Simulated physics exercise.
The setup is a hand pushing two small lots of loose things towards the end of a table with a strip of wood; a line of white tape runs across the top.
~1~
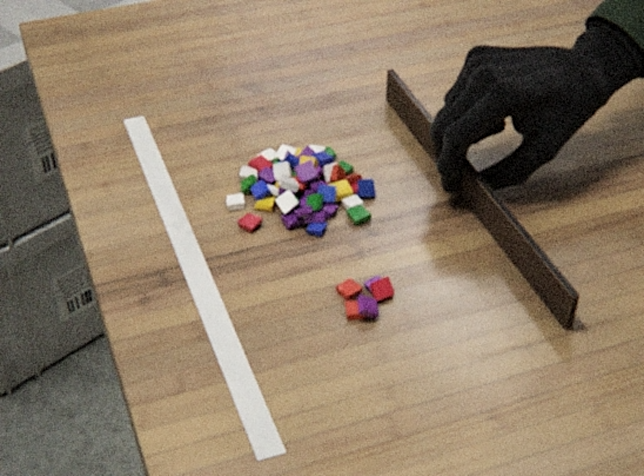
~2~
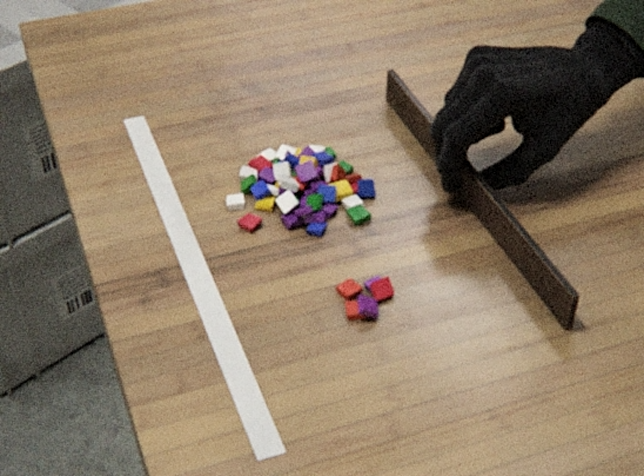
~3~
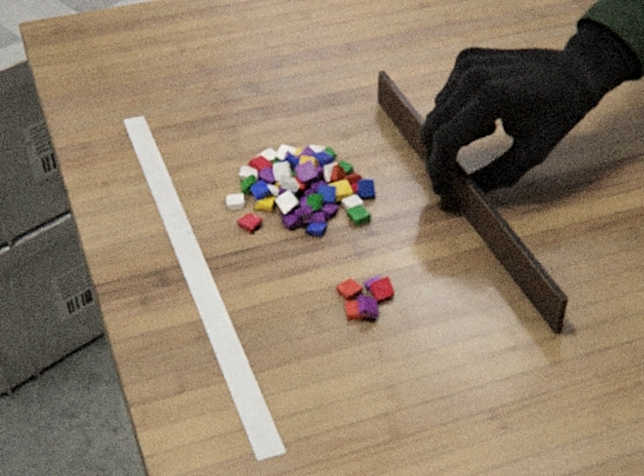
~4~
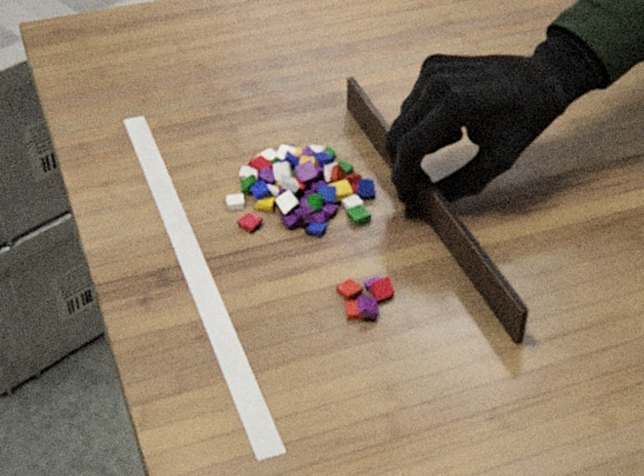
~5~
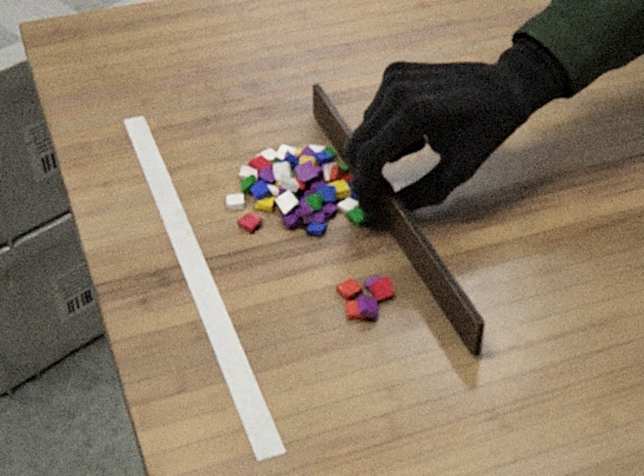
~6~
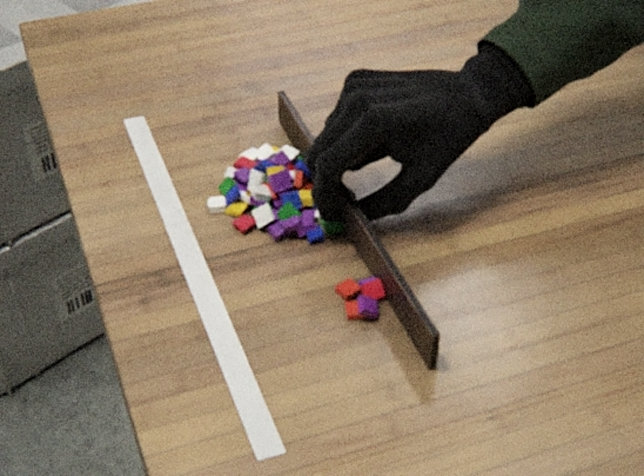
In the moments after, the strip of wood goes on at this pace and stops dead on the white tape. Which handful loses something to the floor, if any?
Near handful: None of it falls. Far handful: Some of it falls.
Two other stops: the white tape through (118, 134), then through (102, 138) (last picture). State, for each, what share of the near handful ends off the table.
0 % and 0 %.
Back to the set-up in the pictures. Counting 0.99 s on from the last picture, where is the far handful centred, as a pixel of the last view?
Near (124, 223).
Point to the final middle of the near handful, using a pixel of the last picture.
Looks like it settles around (193, 341).
Then, 0.34 s after the last picture, strip of wood still moving, near (259, 215); near handful all on the table, its front near (274, 335); far handful all on the table, its front near (137, 215).
Then, 0.71 s after the last picture, strip of wood stopped at the white tape; near handful all on the table, its front near (182, 360); far handful a small part over the edge.
At rest, strip of wood stopped at the white tape; near handful all on the table, its front near (182, 360); far handful a small part over the edge.
